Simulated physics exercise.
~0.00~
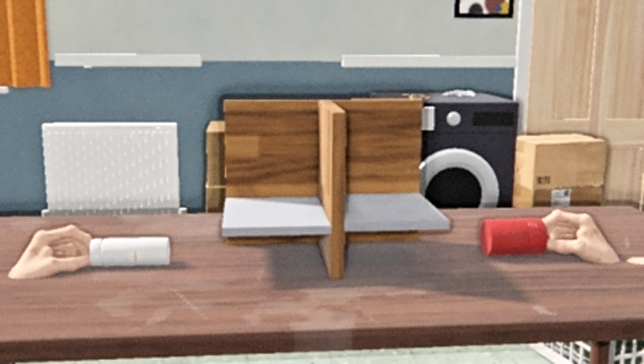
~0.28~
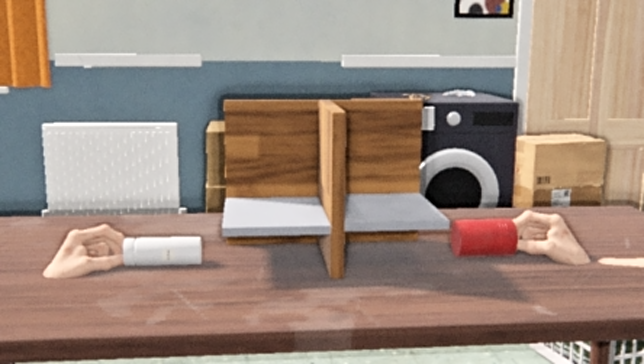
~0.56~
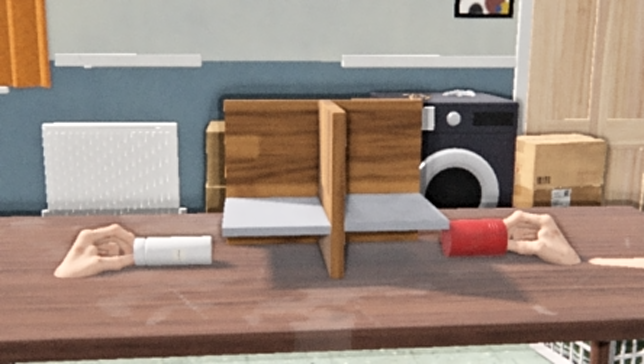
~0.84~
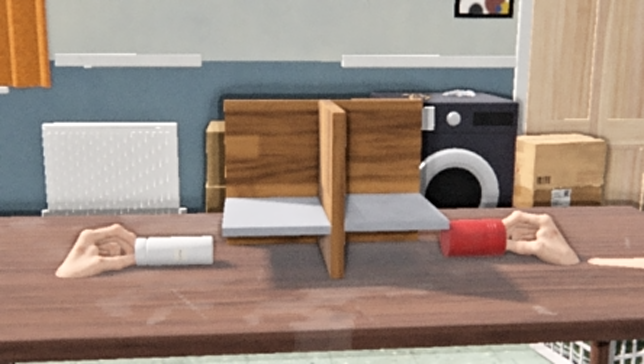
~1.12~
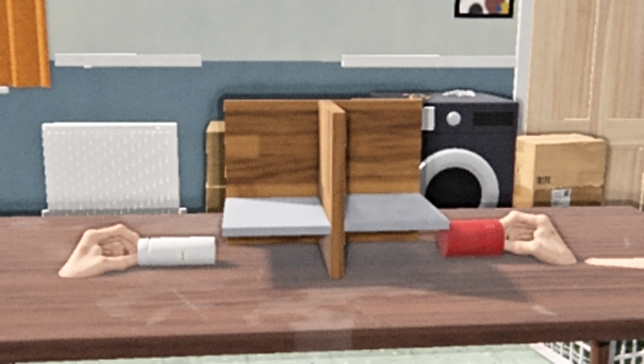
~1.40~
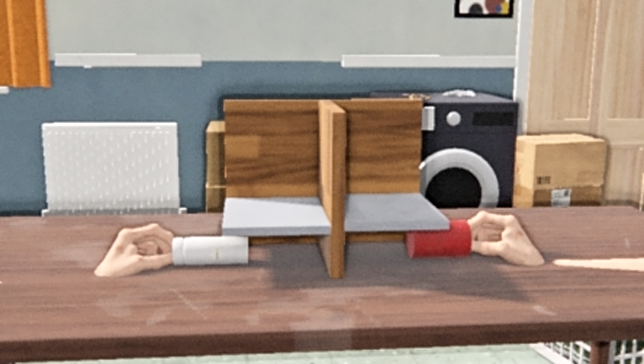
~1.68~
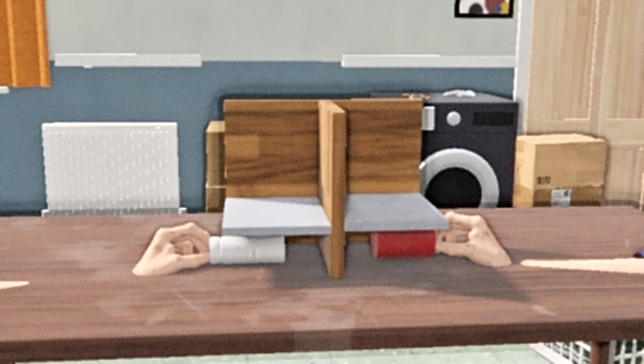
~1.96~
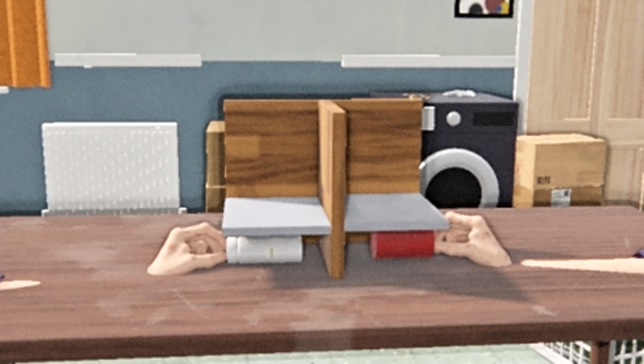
A white cylinder and a red one, each lying on its side and held by a hand, slid inward from the left and right across a wooden table, paused briefly, then continued until both fitted beneath the grey shelves of a wooden stand.
